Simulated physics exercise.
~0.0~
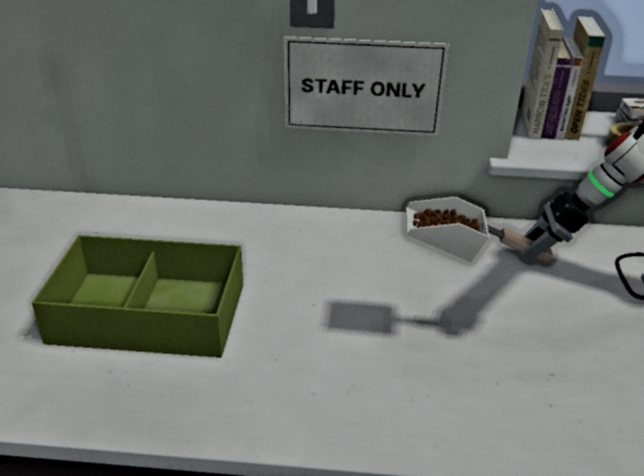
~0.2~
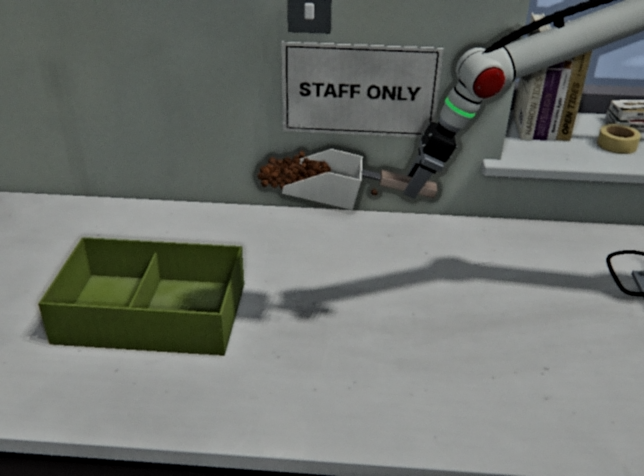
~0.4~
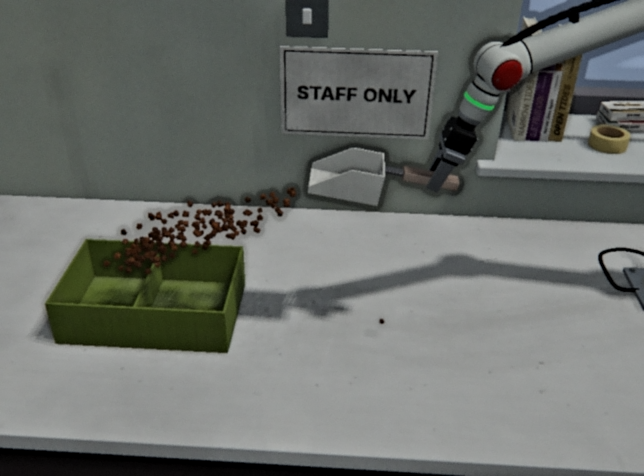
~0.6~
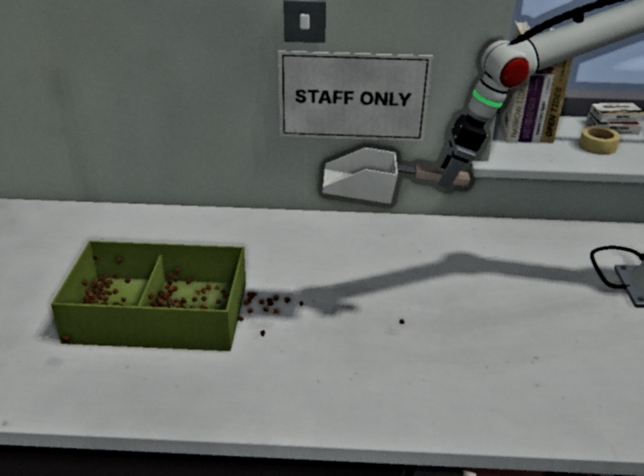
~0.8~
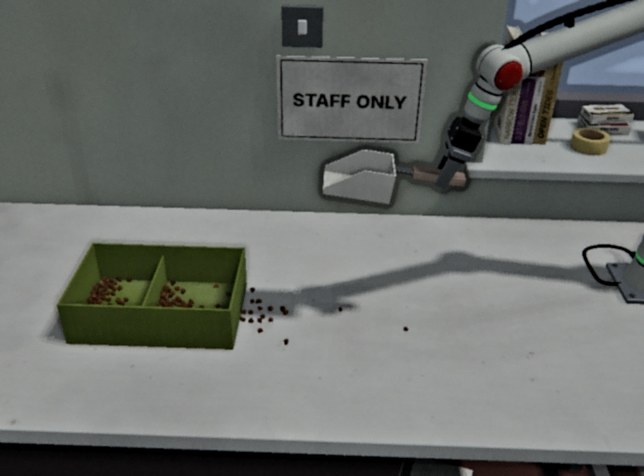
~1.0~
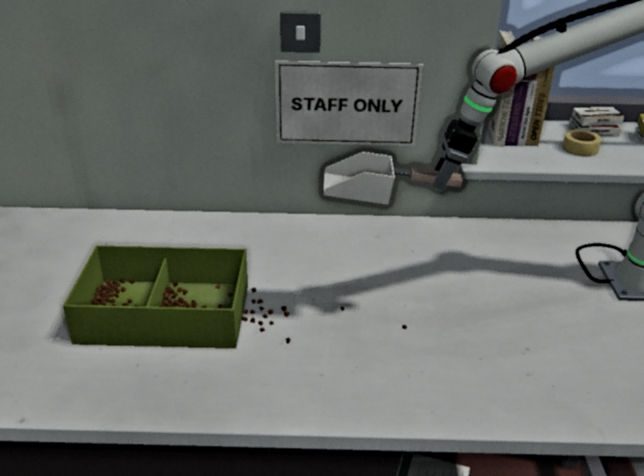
A robot arm flings brown pellets from a scoop into a divided green tray, spilling some.
